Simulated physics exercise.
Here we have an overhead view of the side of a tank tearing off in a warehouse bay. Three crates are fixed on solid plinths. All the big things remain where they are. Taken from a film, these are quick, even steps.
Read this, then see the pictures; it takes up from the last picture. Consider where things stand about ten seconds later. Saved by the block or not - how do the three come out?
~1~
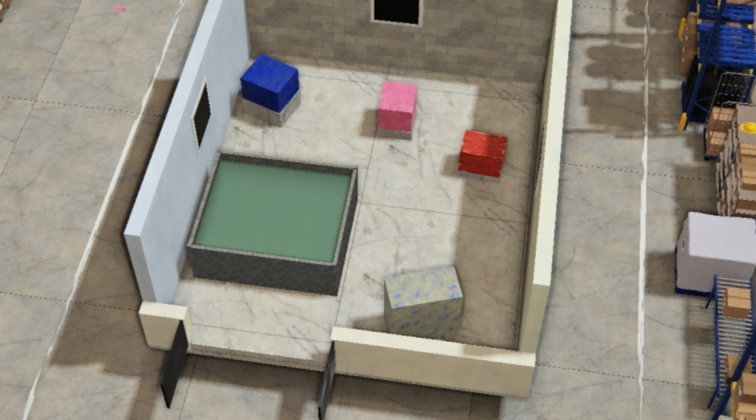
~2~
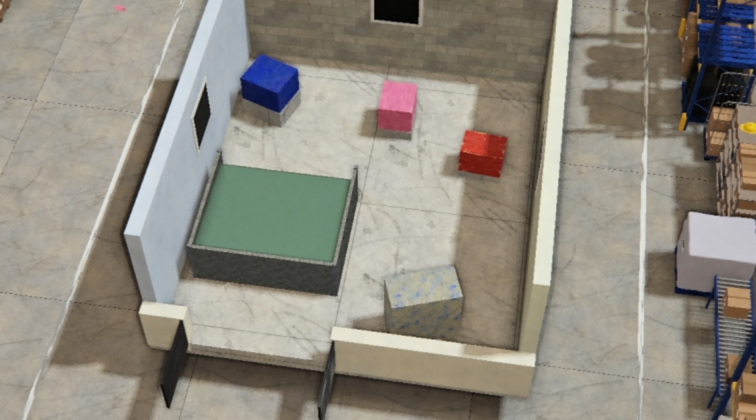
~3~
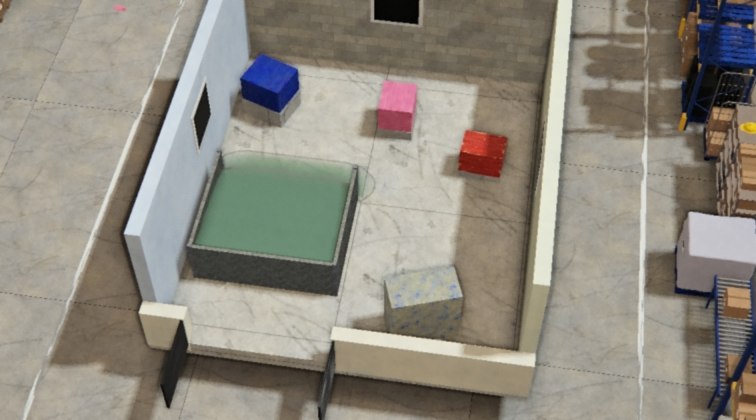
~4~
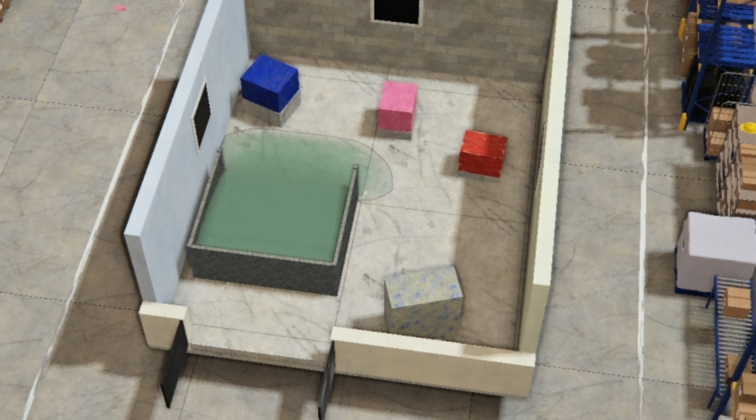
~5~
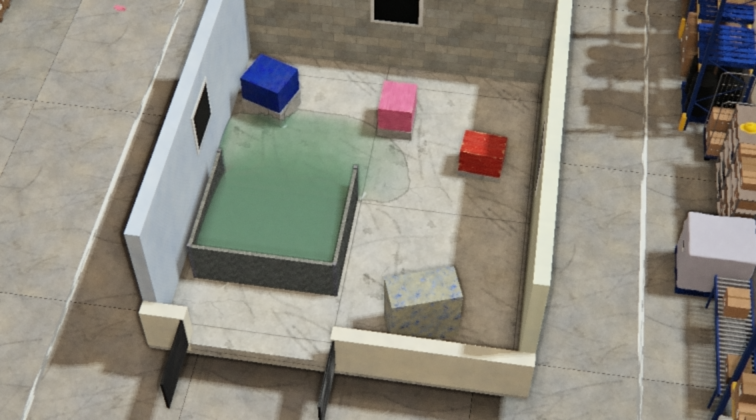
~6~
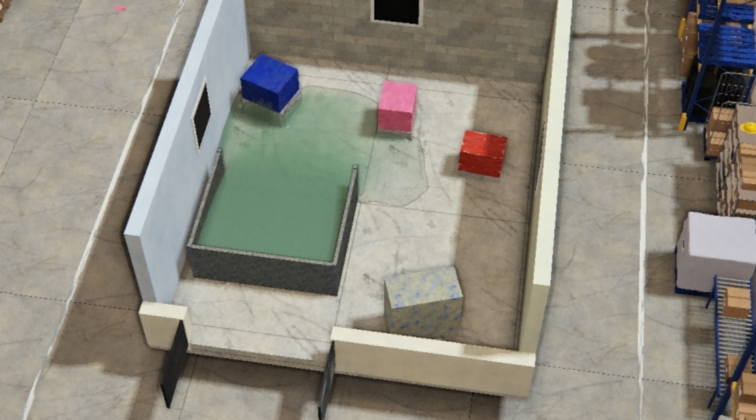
In the end blue crate: Wet. Pink crate: Wet. Red crate: Wet.
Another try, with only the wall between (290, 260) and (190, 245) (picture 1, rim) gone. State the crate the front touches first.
The blue one.
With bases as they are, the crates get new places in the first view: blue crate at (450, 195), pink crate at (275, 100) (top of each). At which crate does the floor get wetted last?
It is the blue-painted one.
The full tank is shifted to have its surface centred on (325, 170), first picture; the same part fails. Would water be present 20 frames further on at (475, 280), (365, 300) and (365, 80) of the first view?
As listed: Wet, dry, covered.
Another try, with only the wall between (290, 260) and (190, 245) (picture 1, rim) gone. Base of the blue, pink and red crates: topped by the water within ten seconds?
Result: Blue crate is not reached; pink crate is not reached; red crate is not reached.
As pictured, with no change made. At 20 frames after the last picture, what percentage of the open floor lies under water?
Around 60 percent, give or take.
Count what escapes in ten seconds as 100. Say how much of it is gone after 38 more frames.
Some 15 per cent.
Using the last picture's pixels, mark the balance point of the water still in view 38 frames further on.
At roughly (376, 174).
A moment on, water covers 35 % of the floor; the blue crate water round its plinth, the pink crate water round its plinth, the red crate water round its plinth.
Next, water covers 50 % of the floor; the blue crate water round its plinth, the pink crate water round its plinth, the red crate water round its plinth.
Then, water covers 60 % of the floor; the blue crate water round its plinth, the pink crate water round its plinth, the red crate water round its plinth.
Later, water covers 90 % of the floor; the blue crate water round its plinth, the pink crate water round its plinth, the red crate water round its plinth.
In the end, water covers 100 % of the floor; the blue crate was topped, the pink crate was topped, the red crate was topped.
